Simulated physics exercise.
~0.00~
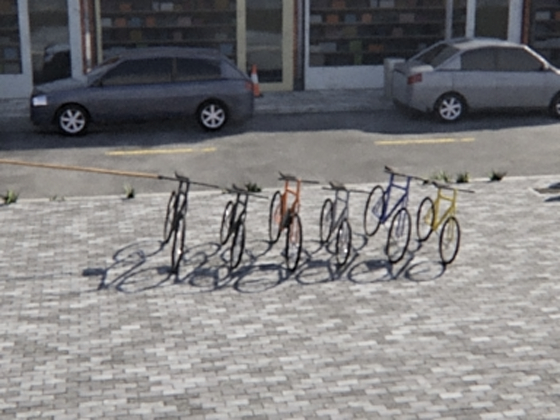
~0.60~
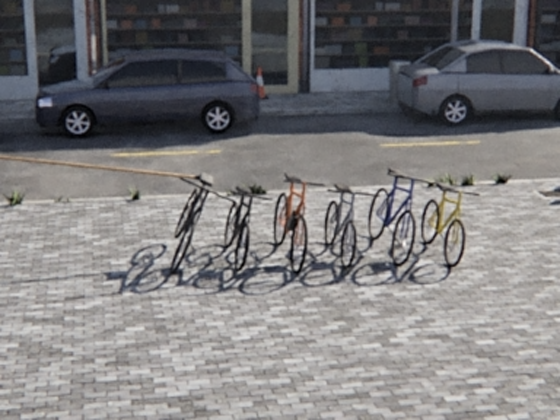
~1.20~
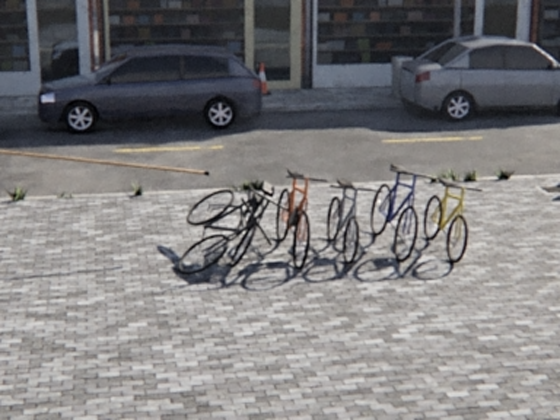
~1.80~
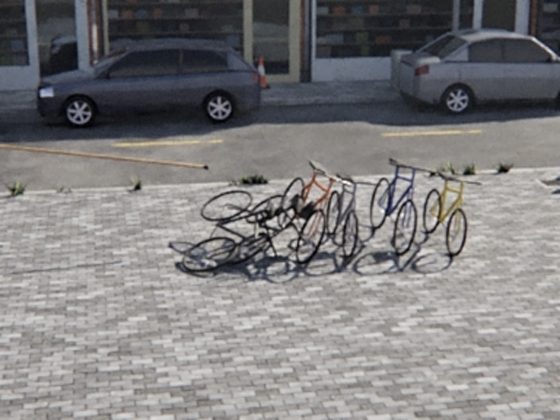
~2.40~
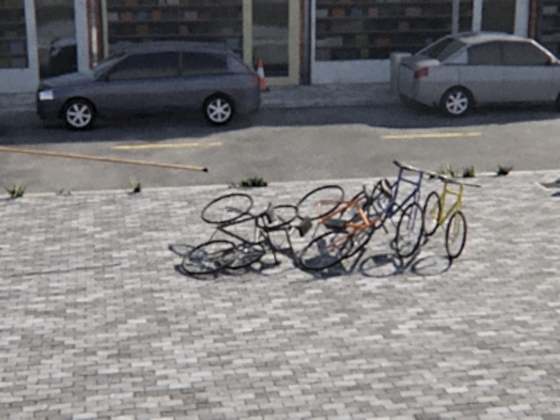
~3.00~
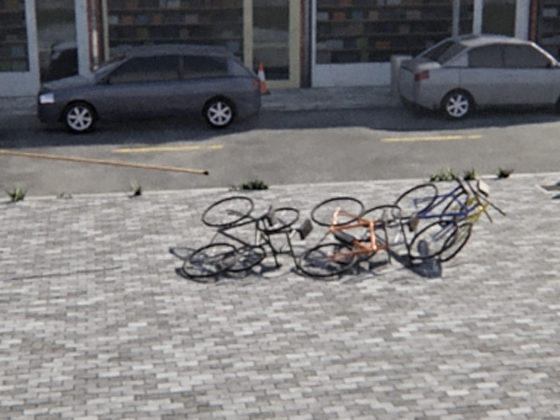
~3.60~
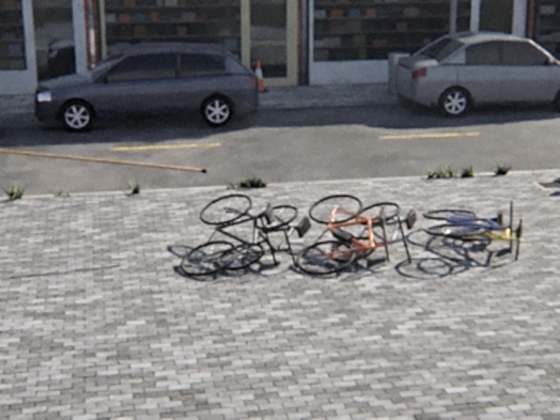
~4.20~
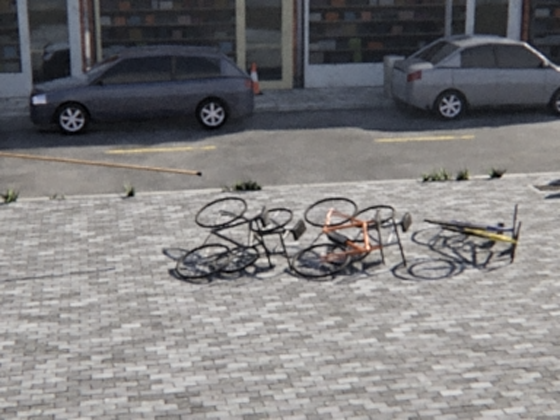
Six parked bicycles toppling one after another from left to right after a pole tips the first, all ending down on the paving.
